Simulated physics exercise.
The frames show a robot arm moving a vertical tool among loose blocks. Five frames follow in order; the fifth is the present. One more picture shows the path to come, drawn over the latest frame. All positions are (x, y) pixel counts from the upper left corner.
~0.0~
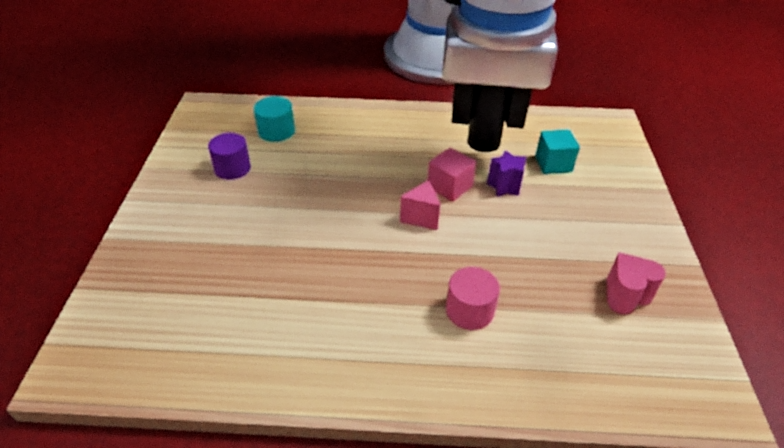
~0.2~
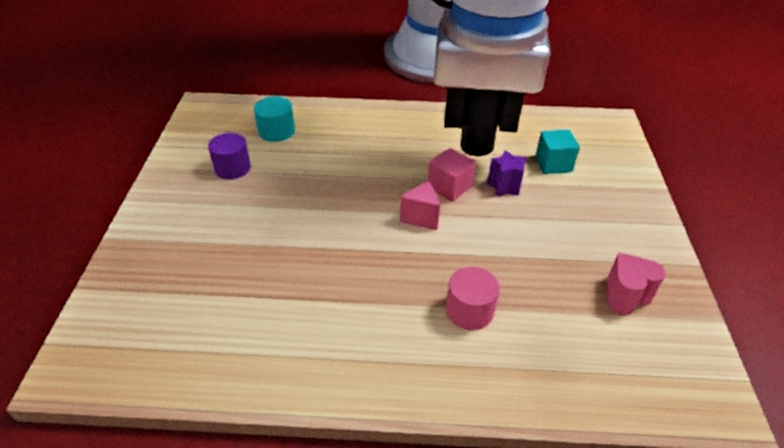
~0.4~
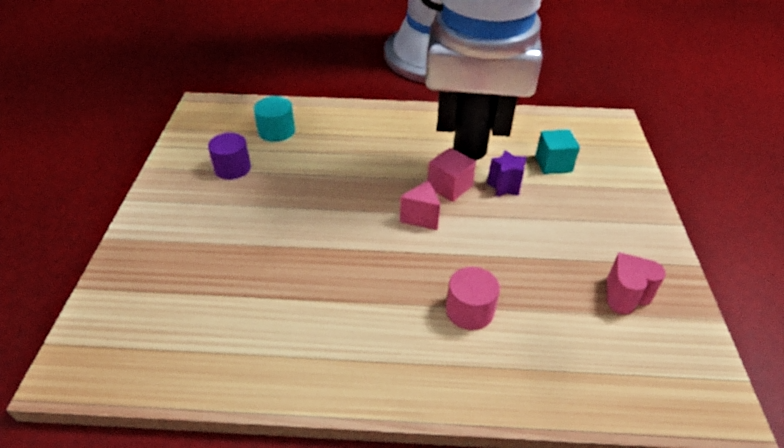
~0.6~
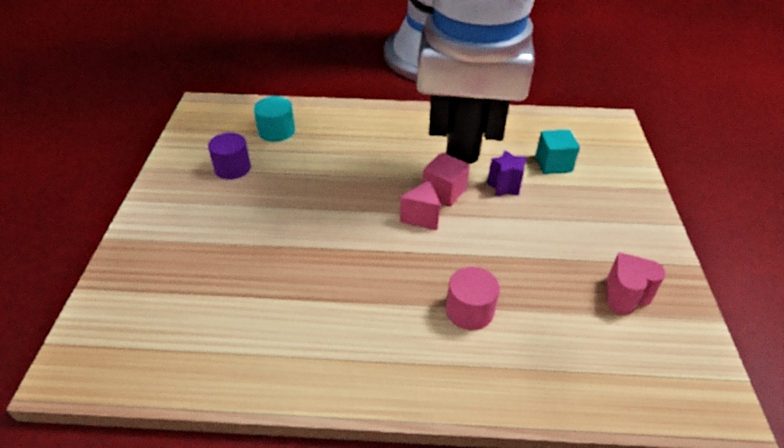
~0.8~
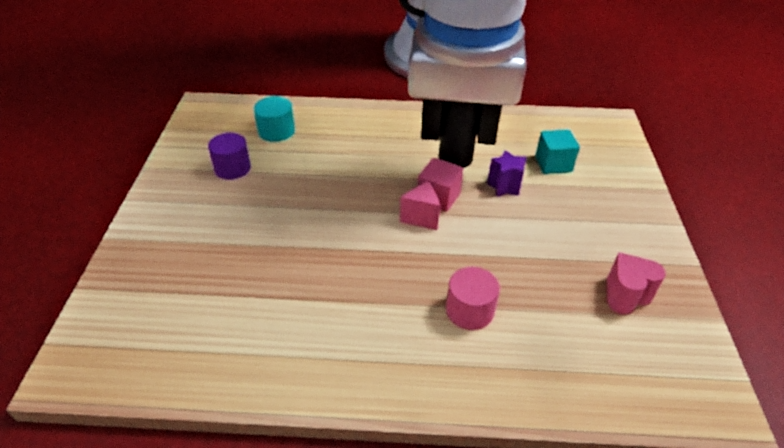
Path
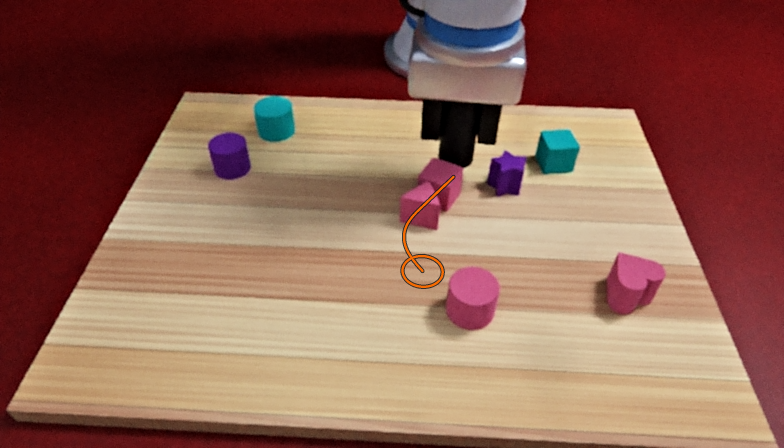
A robot arm with a black vertical tool reaches over the far side of a striped wooden board on a red surface, seen from a fixed, raised view. A pink cube, pink triangle and purple star sit near it, with teal and purple cylinders left, a teal cube right, and a pink cylinder and heart nearer. The tool moves left and slightly nearer, then nudges the pink cube toward the triangle.
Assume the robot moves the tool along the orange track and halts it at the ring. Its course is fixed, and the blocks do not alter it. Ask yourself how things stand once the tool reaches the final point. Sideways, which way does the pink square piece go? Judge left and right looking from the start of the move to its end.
The answer is right.
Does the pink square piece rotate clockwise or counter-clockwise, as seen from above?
That block twists clockwise.
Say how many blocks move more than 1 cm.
In total, two blocks get moved by over 1 cm.
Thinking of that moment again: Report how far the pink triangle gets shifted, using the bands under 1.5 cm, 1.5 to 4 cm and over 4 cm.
The over 4 cm band.
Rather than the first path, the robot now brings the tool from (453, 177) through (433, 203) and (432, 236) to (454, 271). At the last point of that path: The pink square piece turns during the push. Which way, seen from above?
Clockwise.
Path on the board, from (453, 177) by way of (427, 203) and (404, 234) to (423, 271).
On the path given first. One third of the way, tool (428, 185); pink triangle (405, 222), turned 45° anticlockwise; pink square piece (410, 199).
Two thirds of the way, tool (405, 215); pink triangle (386, 260), turned 55° anticlockwise; pink square piece (387, 233).
At the end, tool (424, 253); pink triangle (368, 285), turned 20° anticlockwise; pink square piece (388, 261), turned 25° clockwise; purple star in place.
